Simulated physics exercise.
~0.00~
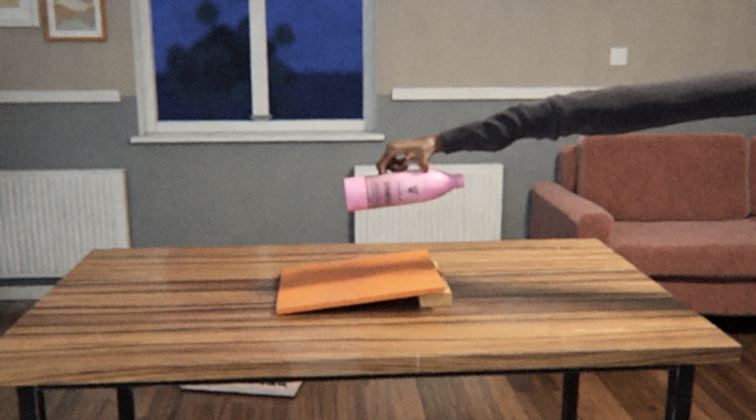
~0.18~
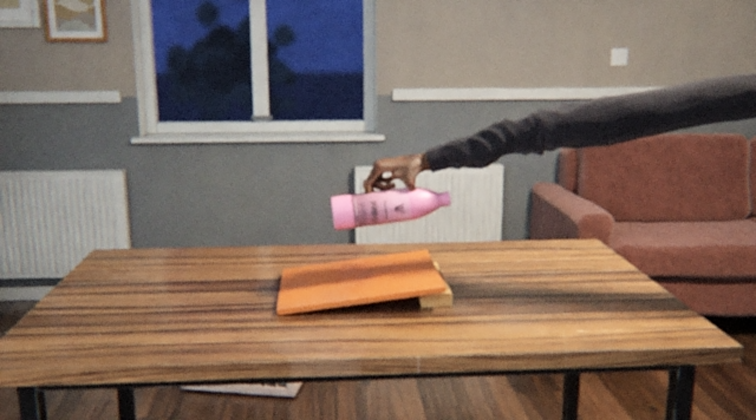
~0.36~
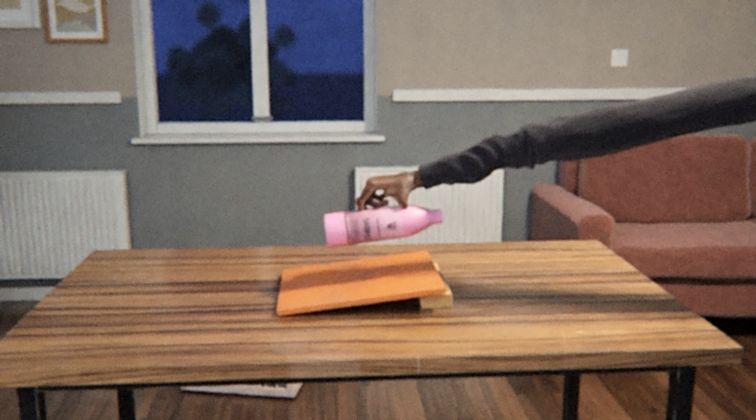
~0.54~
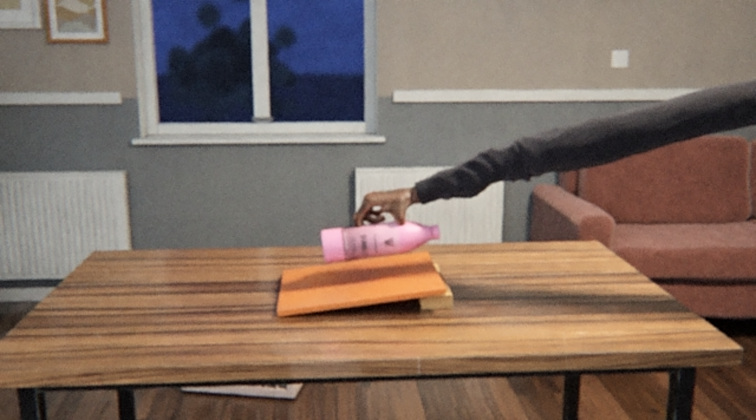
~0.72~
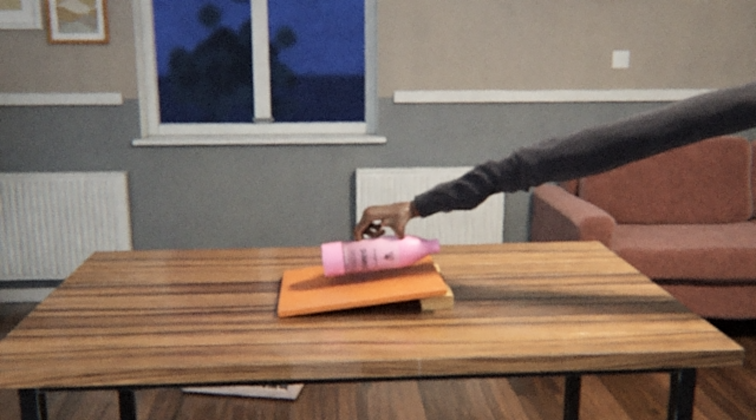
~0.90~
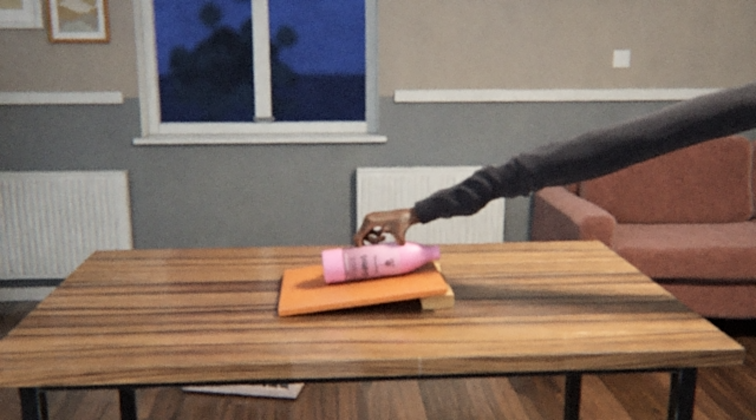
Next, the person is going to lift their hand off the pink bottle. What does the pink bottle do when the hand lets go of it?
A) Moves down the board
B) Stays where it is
The answer is B.
After 1.20 s, nothing has stirred.
After 1.50 s, pink bottle resting near (382, 260).
At rest (2.4 s), it is in place. Seen from the same camera at the end, pink bottle near (381, 260). The pink bottle keeps its place.
